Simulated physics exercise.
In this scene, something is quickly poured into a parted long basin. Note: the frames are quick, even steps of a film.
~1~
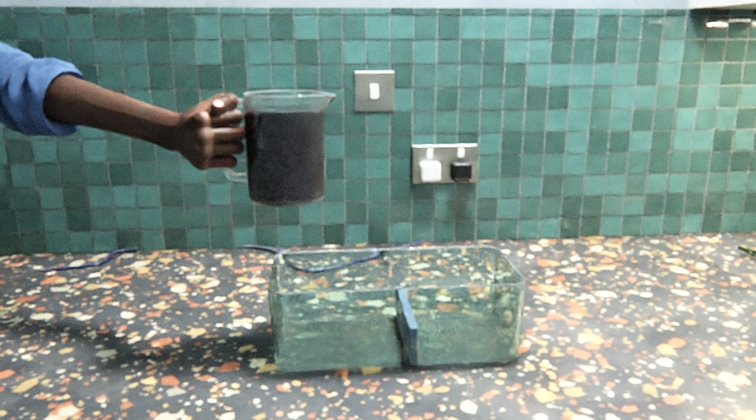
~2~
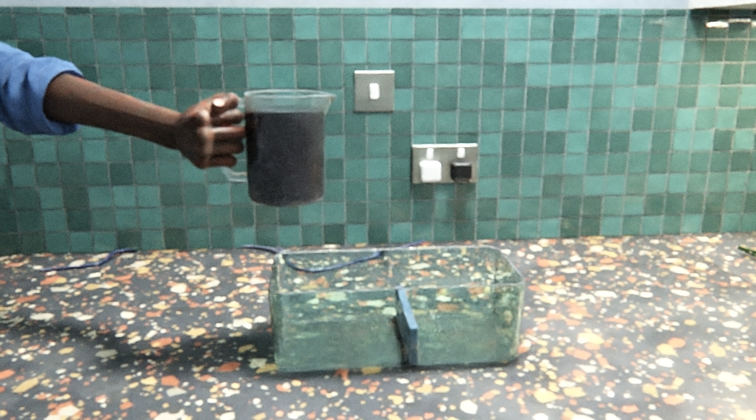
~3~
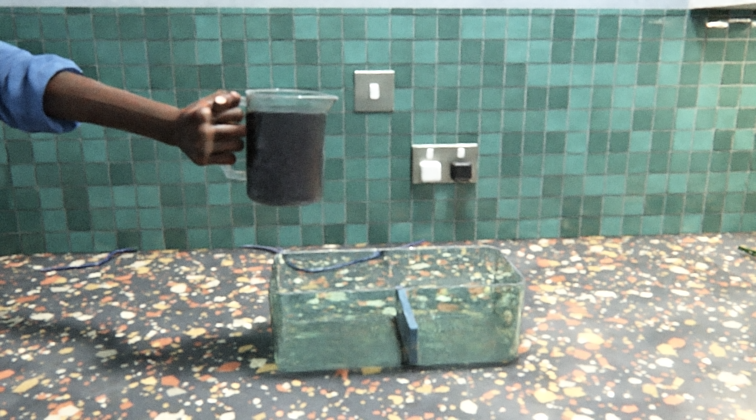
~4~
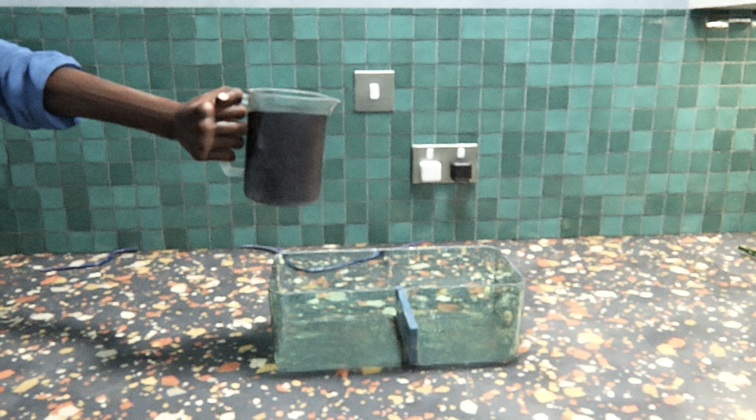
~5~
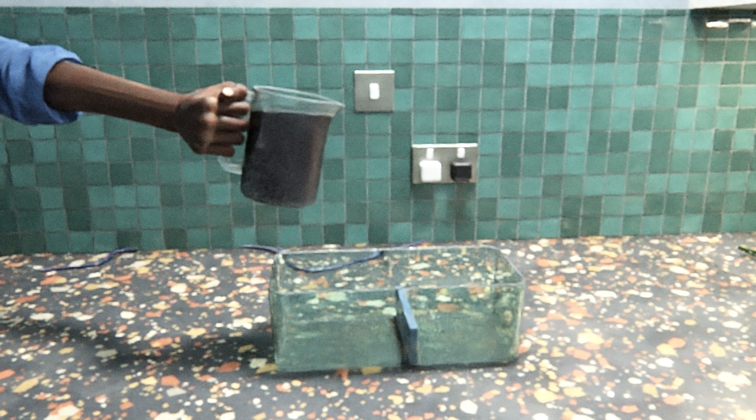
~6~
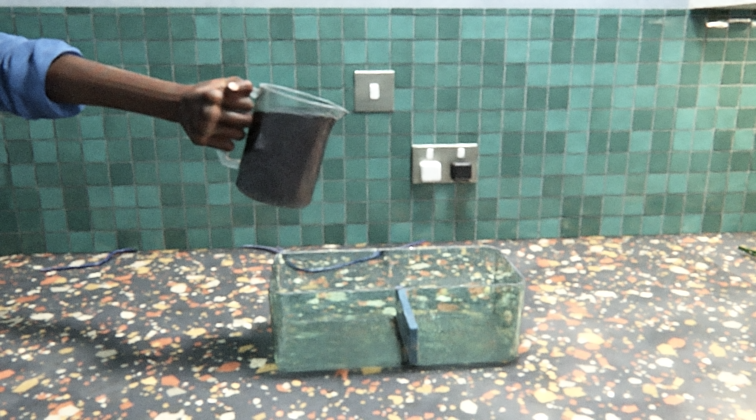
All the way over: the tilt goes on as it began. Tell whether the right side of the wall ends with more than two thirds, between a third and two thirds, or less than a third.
Reaches a third, not past two thirds.
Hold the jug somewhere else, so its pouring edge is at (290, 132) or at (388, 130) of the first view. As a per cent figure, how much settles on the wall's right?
You'd get 5 percent from the first and 95 percent from the second.
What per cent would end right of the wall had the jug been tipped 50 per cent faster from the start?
I'd put it at some 45 percent.
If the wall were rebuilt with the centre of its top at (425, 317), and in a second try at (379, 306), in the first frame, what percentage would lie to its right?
It works out to around 15 per cent for the first and around 95 per cent for the second.
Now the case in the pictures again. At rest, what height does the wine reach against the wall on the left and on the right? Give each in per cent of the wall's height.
On the left 30 %, on the right 40 %.
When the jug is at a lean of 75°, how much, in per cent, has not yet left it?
80 %.
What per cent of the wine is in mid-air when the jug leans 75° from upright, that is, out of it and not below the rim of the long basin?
Estimate: 15 per cent, roughly.
A moment on, the jug is tipped on its side and 81 per cent is still to pour, 1 is left of the wall and 1 right of it.
Next, the jug is tipped on its side and 37 per cent is still to pour, 13 is left of the wall and 25 right of it.
Then the jug is tipped right over and 10 per cent is still to pour, 35 is left of the wall and 47 right of it.
Later the jug is tipped right over and 2 per cent is still to pour, 47 is left of the wall and 48 right of it.
Finally, 50 per cent lies left of the wall, 49 right of it and 1 outside.
